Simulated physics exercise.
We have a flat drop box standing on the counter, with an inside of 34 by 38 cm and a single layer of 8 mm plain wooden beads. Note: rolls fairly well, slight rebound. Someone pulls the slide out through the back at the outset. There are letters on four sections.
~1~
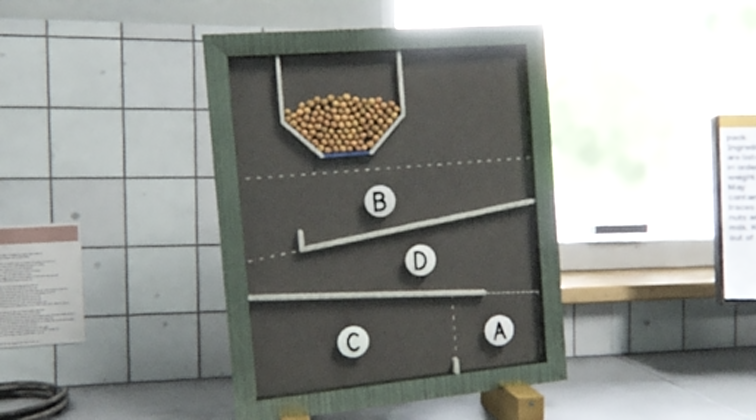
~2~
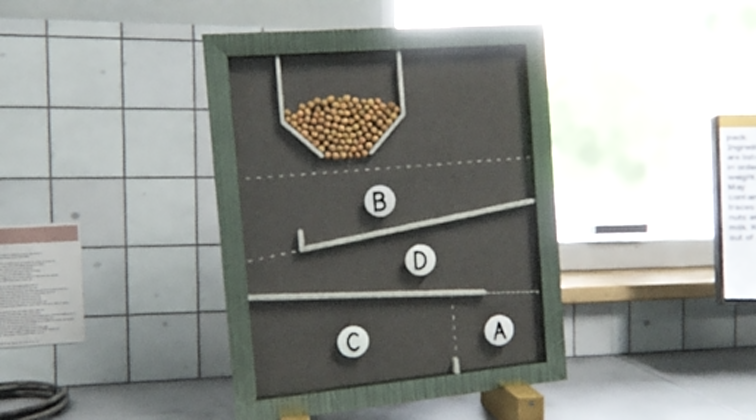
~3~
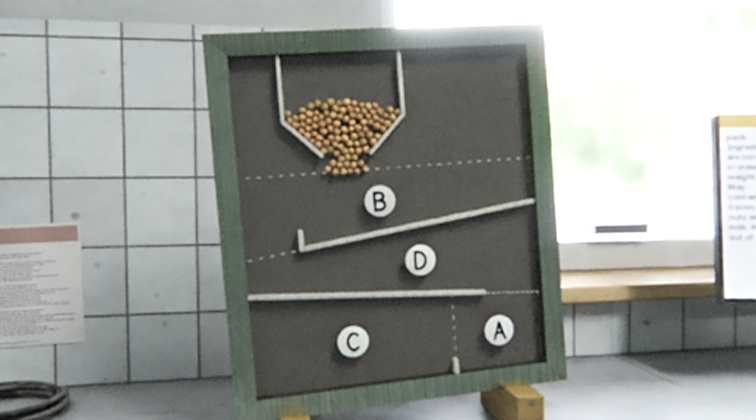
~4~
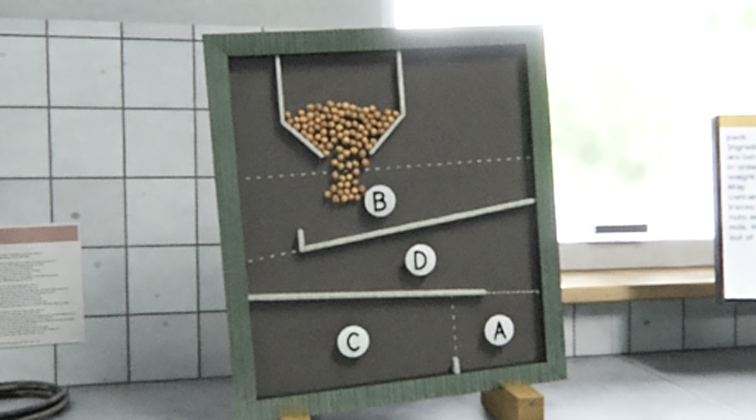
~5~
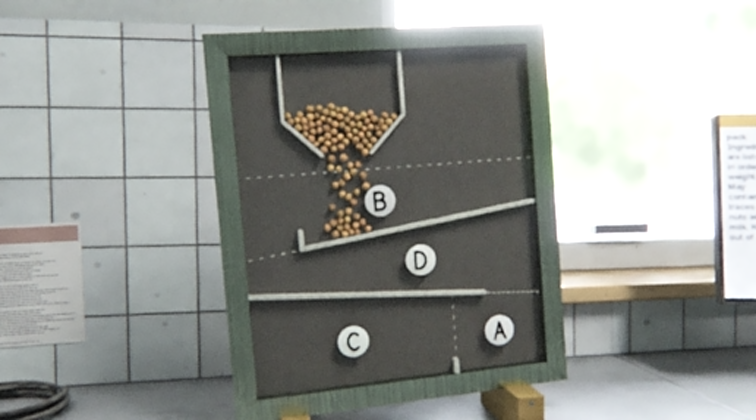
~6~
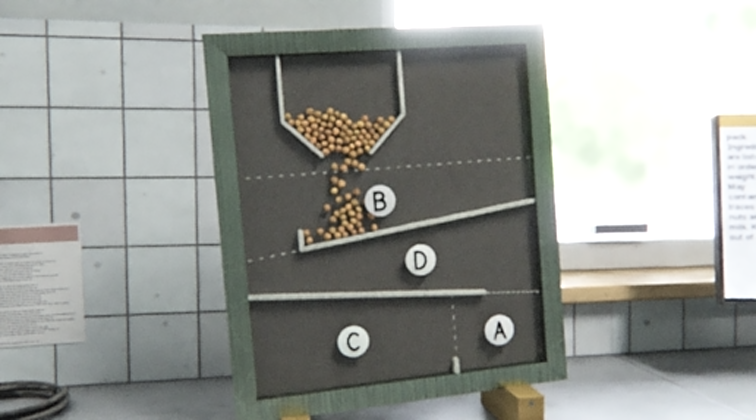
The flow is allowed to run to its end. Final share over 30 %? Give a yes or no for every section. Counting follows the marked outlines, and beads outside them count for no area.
Section A: No; section B: Yes; section C: No; section D: No.
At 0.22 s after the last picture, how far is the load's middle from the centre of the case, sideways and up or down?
About 5 cm left and 1 cm above.
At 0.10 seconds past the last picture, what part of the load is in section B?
About 65 %.
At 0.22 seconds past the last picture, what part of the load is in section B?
About 90 % of the load.
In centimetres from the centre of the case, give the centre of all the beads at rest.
The middle sits around 5 cm left of it and 1 cm below it.
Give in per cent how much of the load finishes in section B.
Something close to 80 in a hundred ends up there.
Then, 0.10 s later than the last picture, the beads' middle is 6 cm left of and 3 cm above the centre; B 65 %.
Then, 0.22 s later than the last picture, the beads' middle is 5 cm left of and 1 cm above the centre; B 90 %, D 5 %.
Then, 0.45 s later than the last picture, the beads' middle is 5 cm left of and 1 cm below the centre; B 85 %, D 15 %.
All still 1.4 s after it, A 0 %, B 80 %, C 0 %, D 20 %.
